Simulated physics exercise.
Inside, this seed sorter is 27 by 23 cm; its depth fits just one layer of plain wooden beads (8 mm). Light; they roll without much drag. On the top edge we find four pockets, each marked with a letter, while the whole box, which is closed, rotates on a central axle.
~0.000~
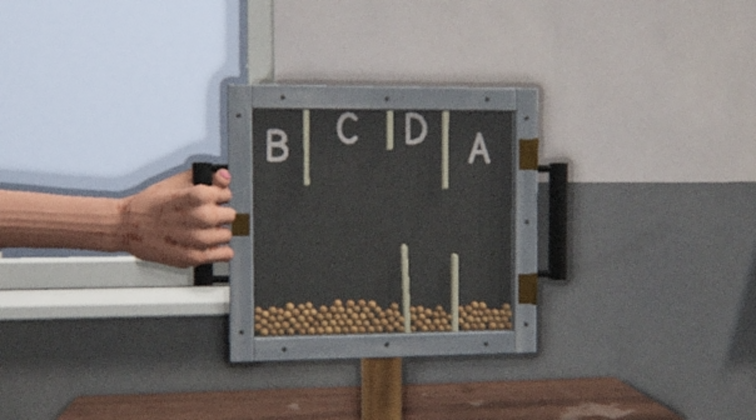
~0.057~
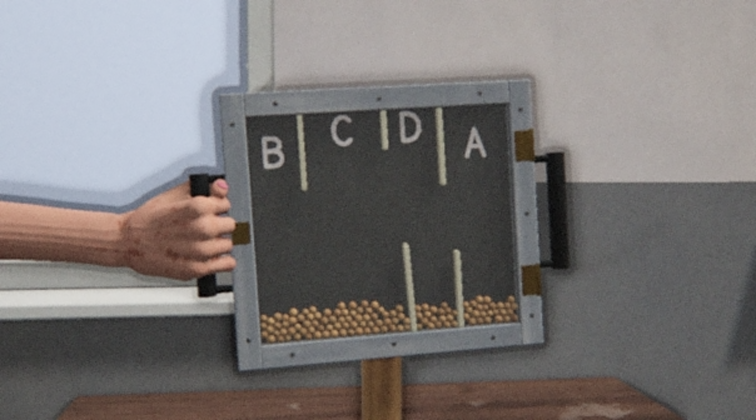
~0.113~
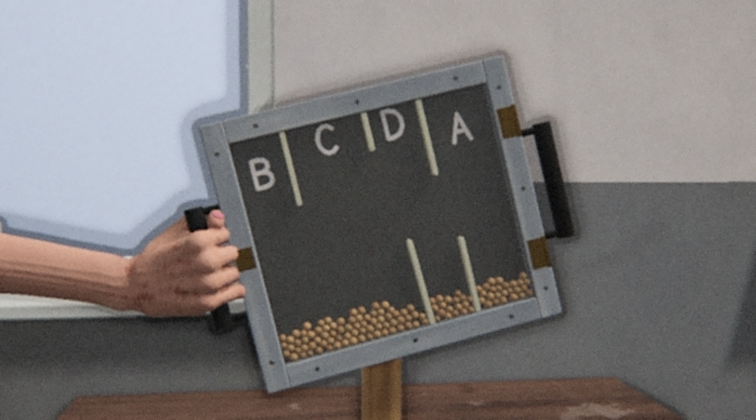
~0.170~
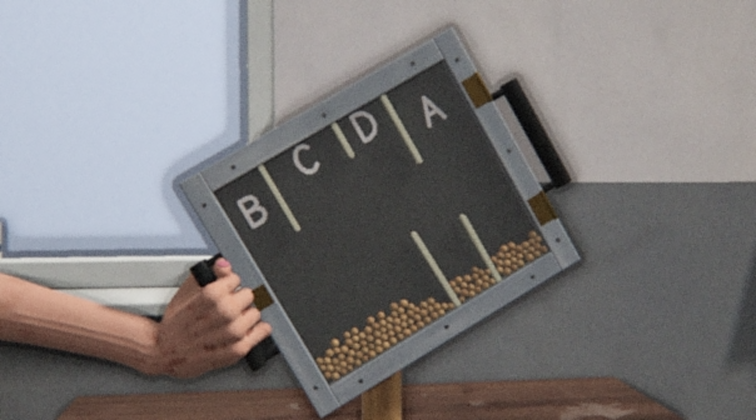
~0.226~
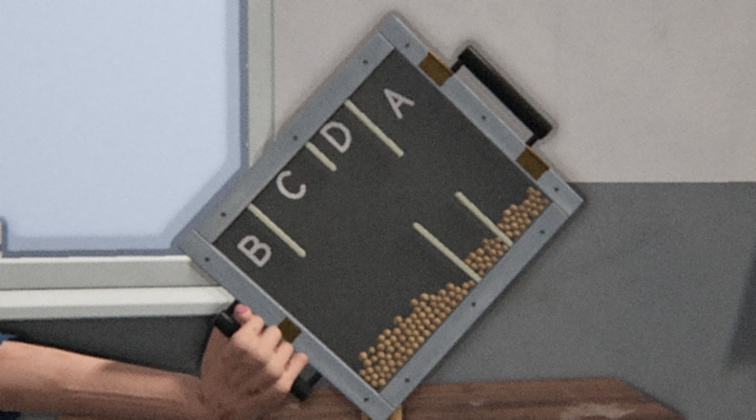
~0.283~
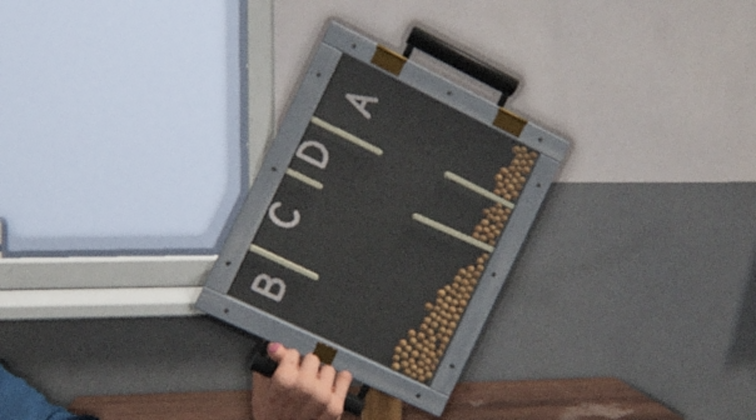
In a room beside a window, a hand grips the left handle of a level, dark-faced box marked B, C, D and A, with small brown beads along its bottom. The hand pulls that handle downward, turning the box steeply anticlockwise, and the beads shift into a slanted bank along the lower right side.
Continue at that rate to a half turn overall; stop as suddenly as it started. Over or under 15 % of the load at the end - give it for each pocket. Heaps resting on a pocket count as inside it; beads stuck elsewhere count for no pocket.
Pocket A: Over. Pocket B: Over. Pocket C: Under. Pocket D: Under.
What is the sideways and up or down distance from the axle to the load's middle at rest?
Roughly 3 cm to the right of the axle and 9 cm beneath it.
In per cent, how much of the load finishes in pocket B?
Some 55 per cent.
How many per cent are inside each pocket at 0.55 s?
Pocket A: 0; pocket B: 5; pocket C: 0; pocket D: 0.
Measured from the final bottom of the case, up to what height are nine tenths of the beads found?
I'd put it at close to 7 centimetres.
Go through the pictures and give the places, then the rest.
In the first frame, level, about 120 beads; load centre (378, 319); top bead (337, 304); A (479, 148), B (278, 146), C (348, 128), D (417, 129); walls (407, 335) to (404, 247), (454, 333) to (455, 257).
In the second frame, turned 3° anticlockwise; load centre (384, 320); top bead (479, 300).
In the third frame, turned 14° anticlockwise; load centre (399, 318); top bead (523, 276).
In the fourth frame, turned 30° anticlockwise; load centre (424, 310); top bead (533, 235).
In the fifth frame, turned 47° anticlockwise; load centre (446, 296); top bead (531, 191).
In the sixth frame, turned 64° anticlockwise; load centre (463, 278); top bead (516, 150); A (360, 103), B (270, 286), C (284, 216), D (314, 152); partition tips (316, 277), (320, 187), (379, 152).
After 0.42 s, it has turned 105°, the beads' middle is 10 cm right of and level with the axle; inside pockets, nothing yet.
After 0.55 s, it has turned 144°, the beads' middle is 7 cm right of and 2 cm above the axle; inside pockets, B 5 %.
After 0.74 s, it has turned 180°, the beads' middle is 3 cm right of and 7 cm below the axle; inside pockets, A 30 %, B 45 %, D 5 %.
Settled by 1.5 s, A 30 %, B 55 %, C 10 %, D 5 %.
